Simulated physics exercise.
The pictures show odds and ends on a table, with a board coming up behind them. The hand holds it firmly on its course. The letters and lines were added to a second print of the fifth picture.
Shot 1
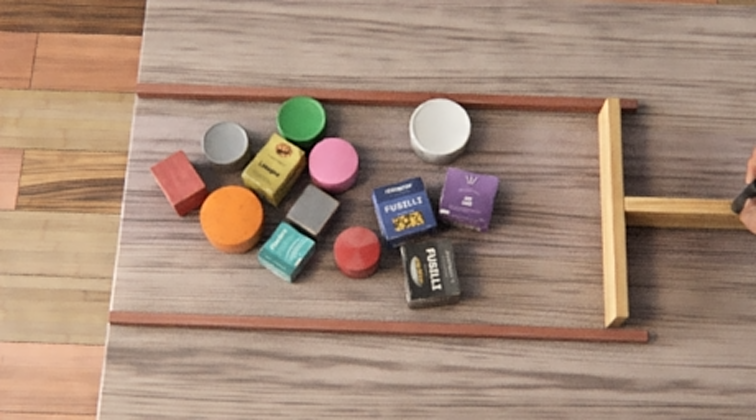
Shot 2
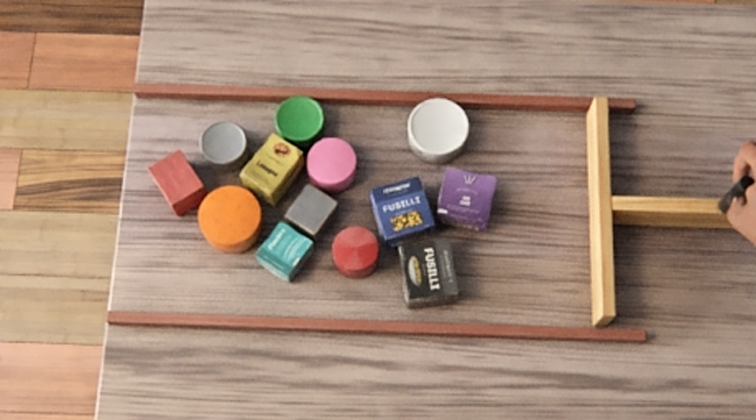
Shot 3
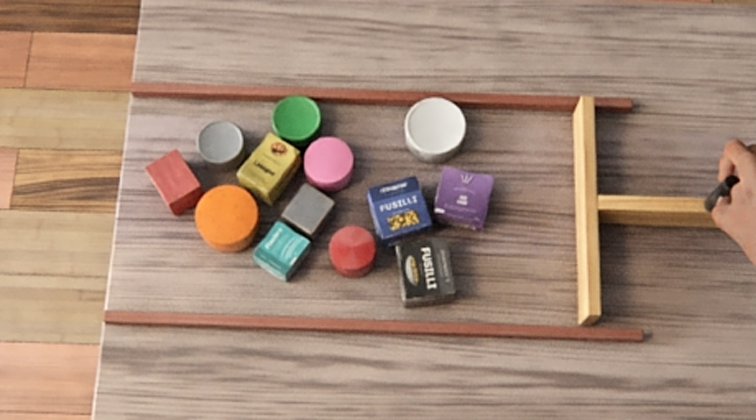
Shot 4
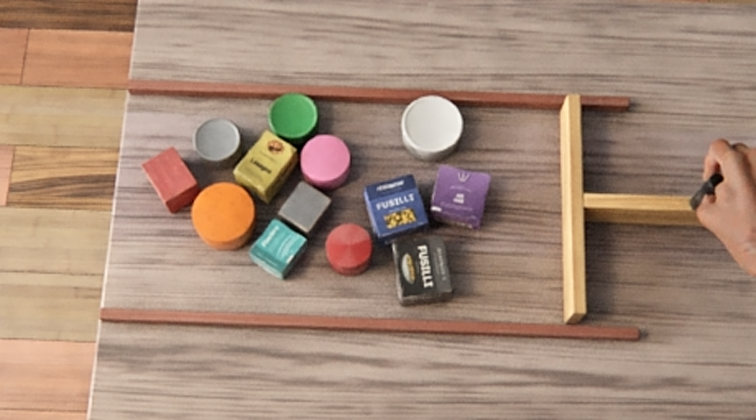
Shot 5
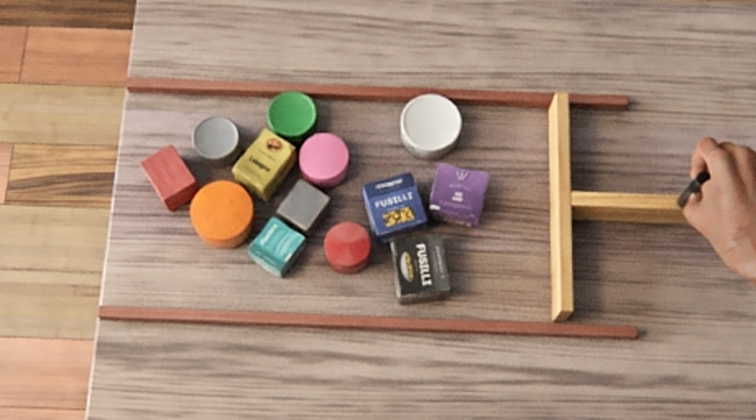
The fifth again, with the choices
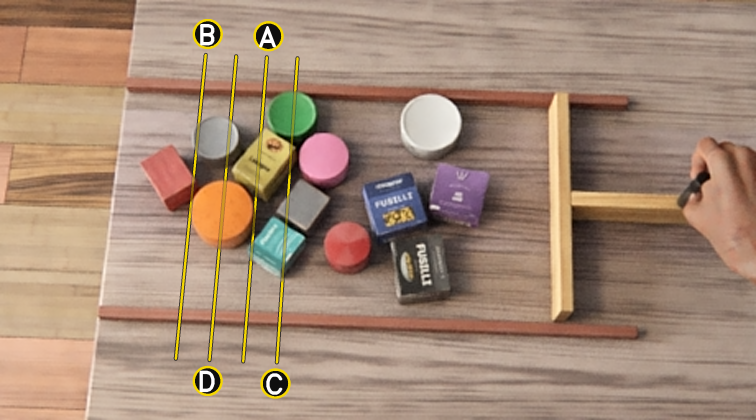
A hand at the right edge grips the handle of a pale wooden board on a greyish wood-grain table, seen from above, with brown planks at the left. Between two reddish rails sit round tubs in grey, green, pink, orange, red and white, and red, yellow, grey, turquoise, blue, black and purple boxes and blocks. The hand pushes the board steadily left towards the untouched items, while the view drifts very slightly.
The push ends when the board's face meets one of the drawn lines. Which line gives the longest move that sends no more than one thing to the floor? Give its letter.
Stop at C.
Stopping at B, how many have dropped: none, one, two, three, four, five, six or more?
Six or more.
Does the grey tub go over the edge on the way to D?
By then, yes.
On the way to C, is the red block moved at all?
By then, yes.
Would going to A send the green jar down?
No.
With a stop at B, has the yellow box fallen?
By then, yes.
On the marked copy, A at (256, 202); B at (191, 200); C at (288, 203); D at (224, 201).
Following C. Soon after the start, board (465, 194); red tin (336, 252); purple box (429, 196).
Later, board (366, 190); red block (160, 173); orange pot (185, 219).
In the end, board (291, 188); red block (114, 162); orange pot (110, 223); none fallen.
As for the rest, A drops three; B drops seven; D drops six.
